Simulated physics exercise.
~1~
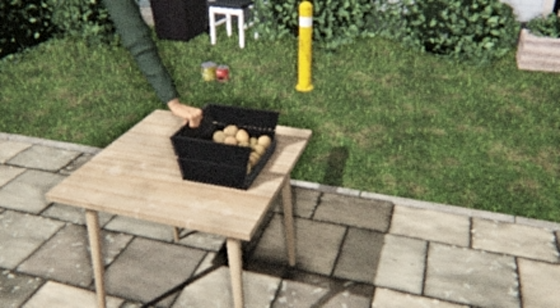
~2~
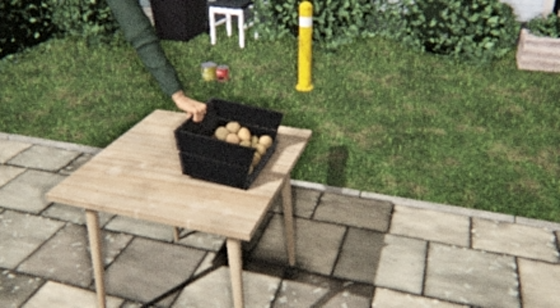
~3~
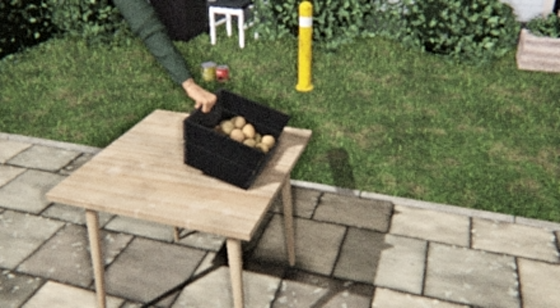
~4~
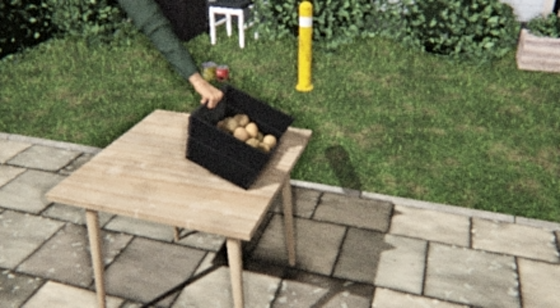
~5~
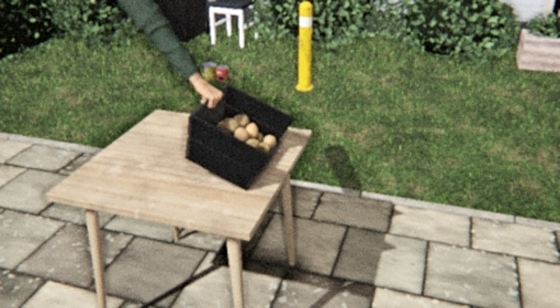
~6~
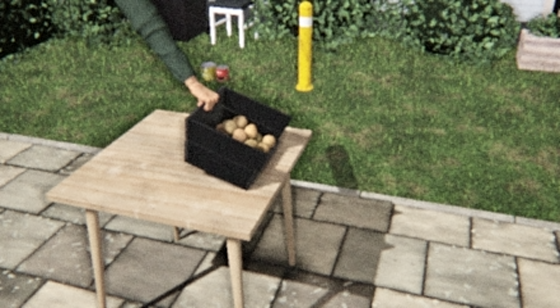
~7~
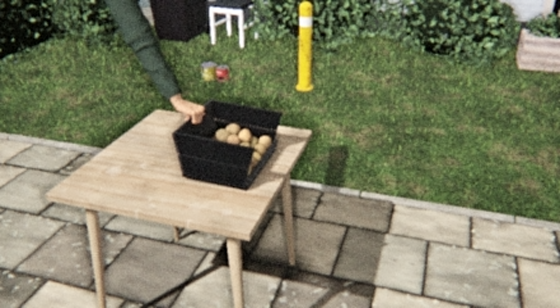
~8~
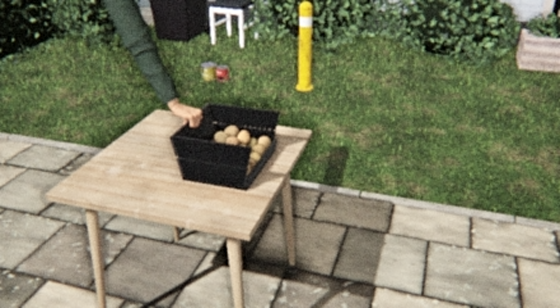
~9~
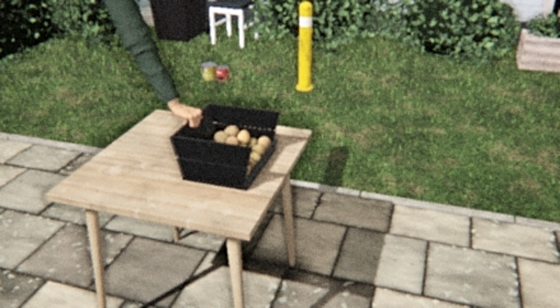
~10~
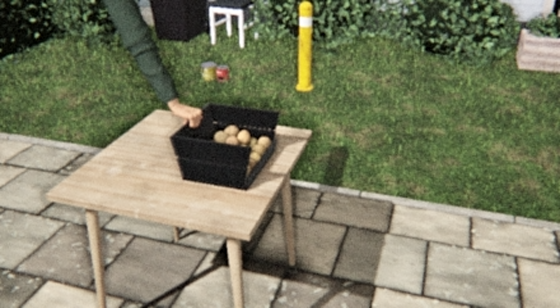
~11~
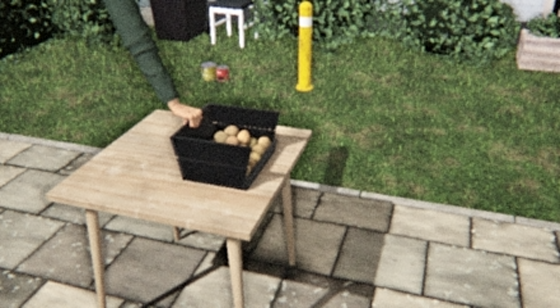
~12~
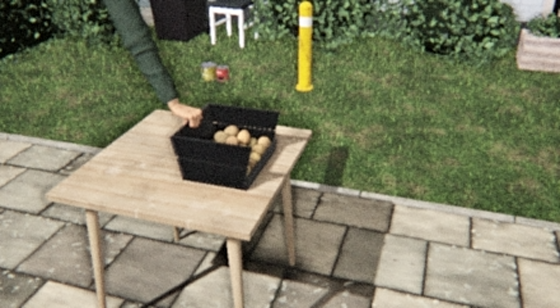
A hand tilts a black basket of potatoes on a table, then lowers it flat again.
